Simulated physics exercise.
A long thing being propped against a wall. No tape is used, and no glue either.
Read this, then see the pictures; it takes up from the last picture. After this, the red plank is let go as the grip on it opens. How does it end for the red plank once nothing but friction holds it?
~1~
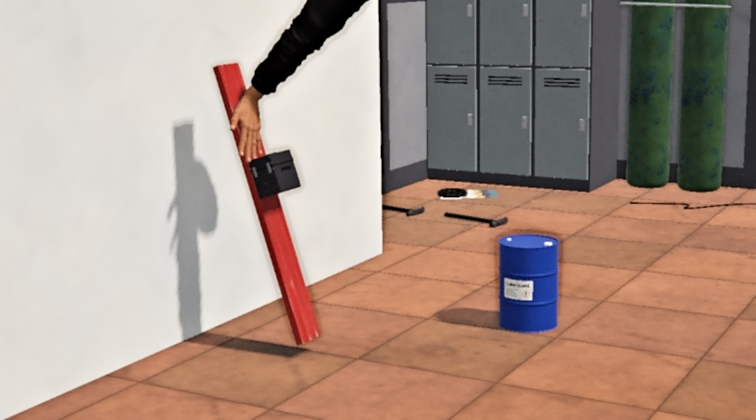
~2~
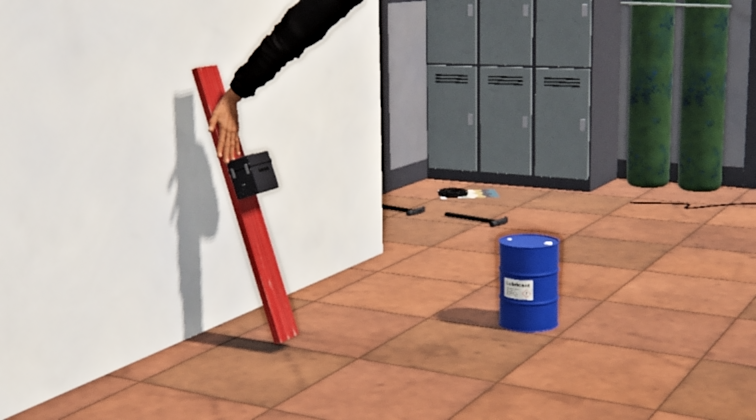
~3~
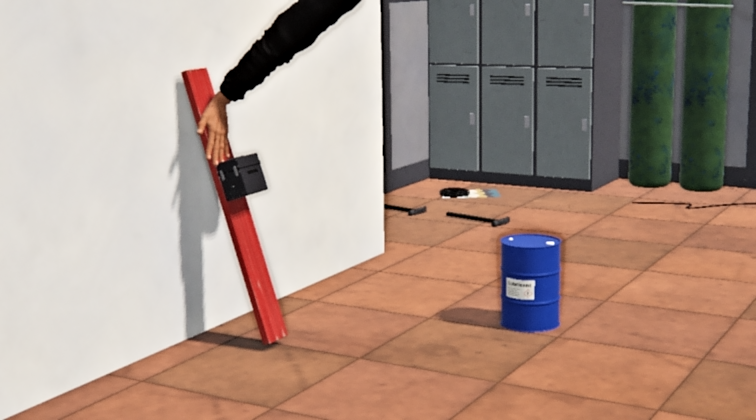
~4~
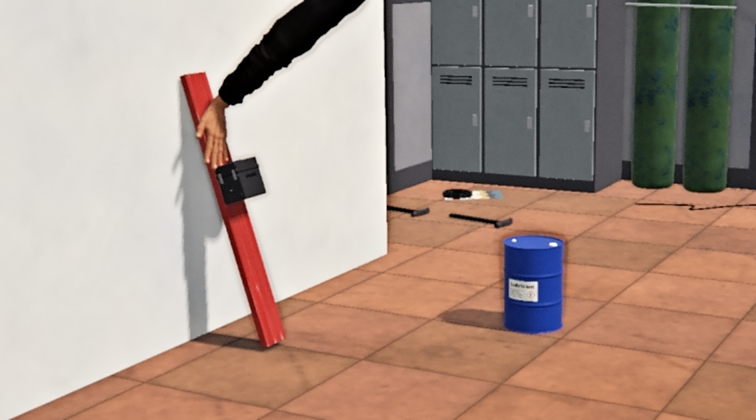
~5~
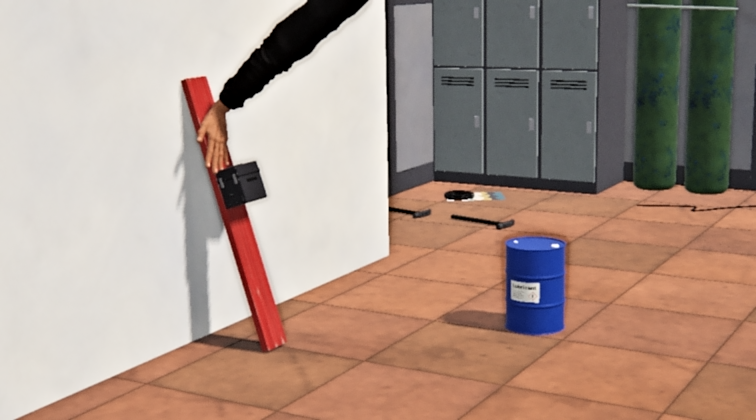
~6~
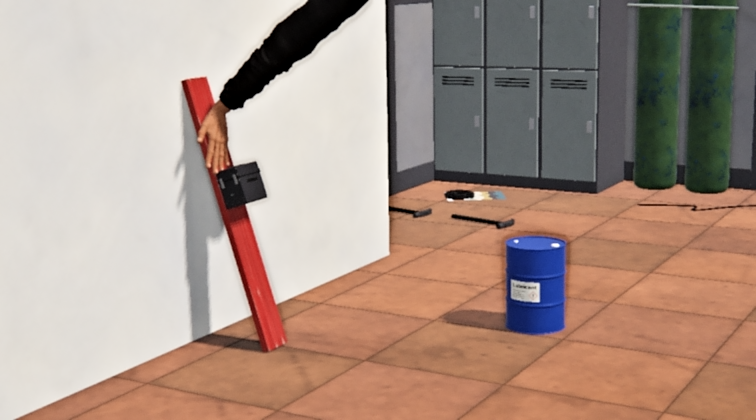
It is left as it was.
Then, 0.40 s past the last view, nothing moves.
Then, 0.80 s past the last view, red plank resting near (235, 214).
Finally, both still in place. Final places as the last picture's camera would see them, red plank near (235, 214). The plank holds.
